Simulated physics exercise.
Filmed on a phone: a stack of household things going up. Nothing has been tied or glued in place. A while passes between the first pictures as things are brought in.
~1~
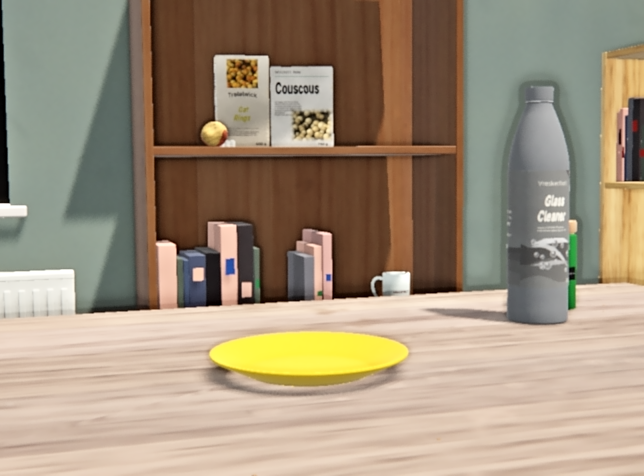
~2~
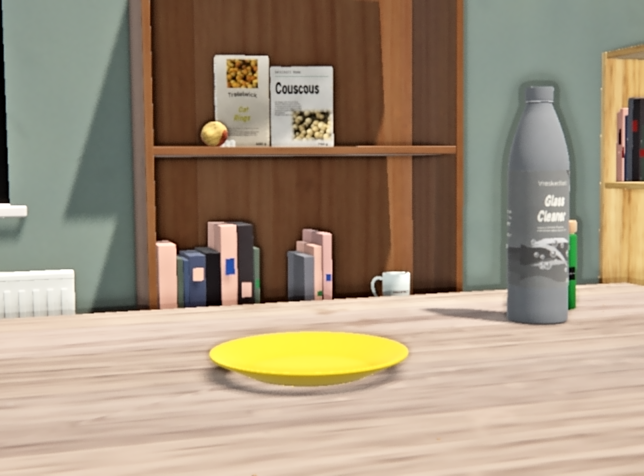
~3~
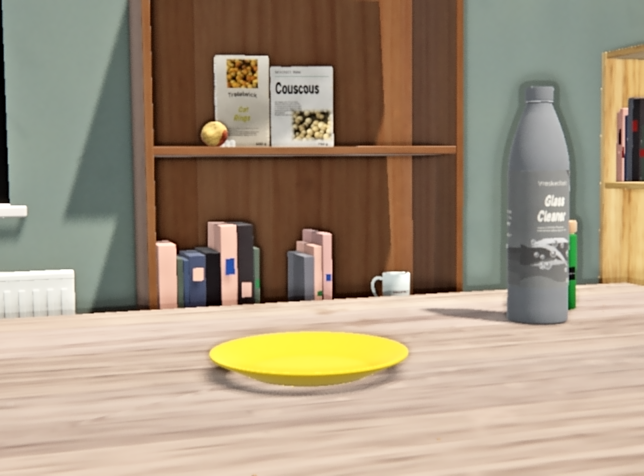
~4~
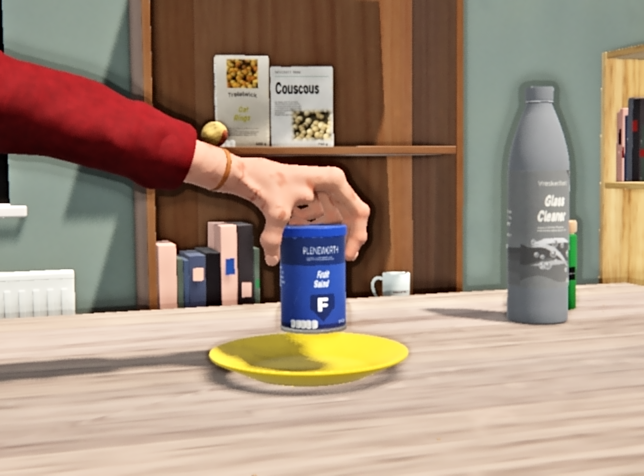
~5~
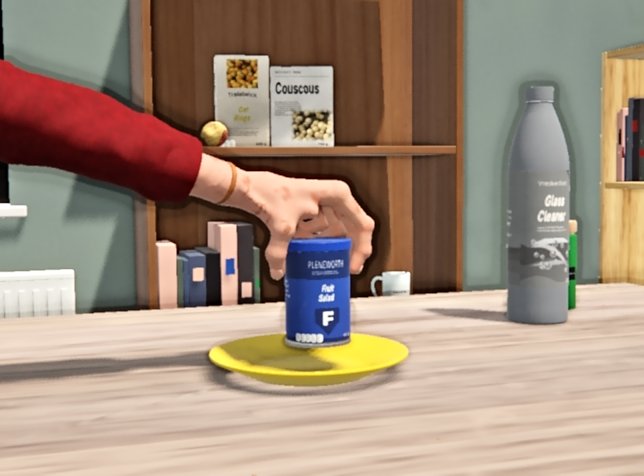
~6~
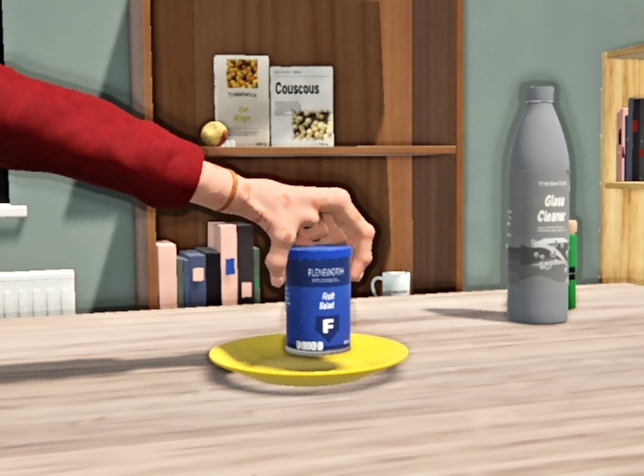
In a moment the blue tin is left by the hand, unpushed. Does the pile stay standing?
Yes: The pile rests steadily.
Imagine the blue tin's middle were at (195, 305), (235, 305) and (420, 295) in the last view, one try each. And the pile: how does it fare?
Try one: It topples; try two: It stands firm; try three: It topples.
Then, 0.30 s past the last view, nothing moves.
Then, 0.70 s past the last view, blue tin resting near (318, 299).
Finally, all 4 still in place. Final places as the last picture's camera would see them, blue tin near (318, 299). The pile stays up.
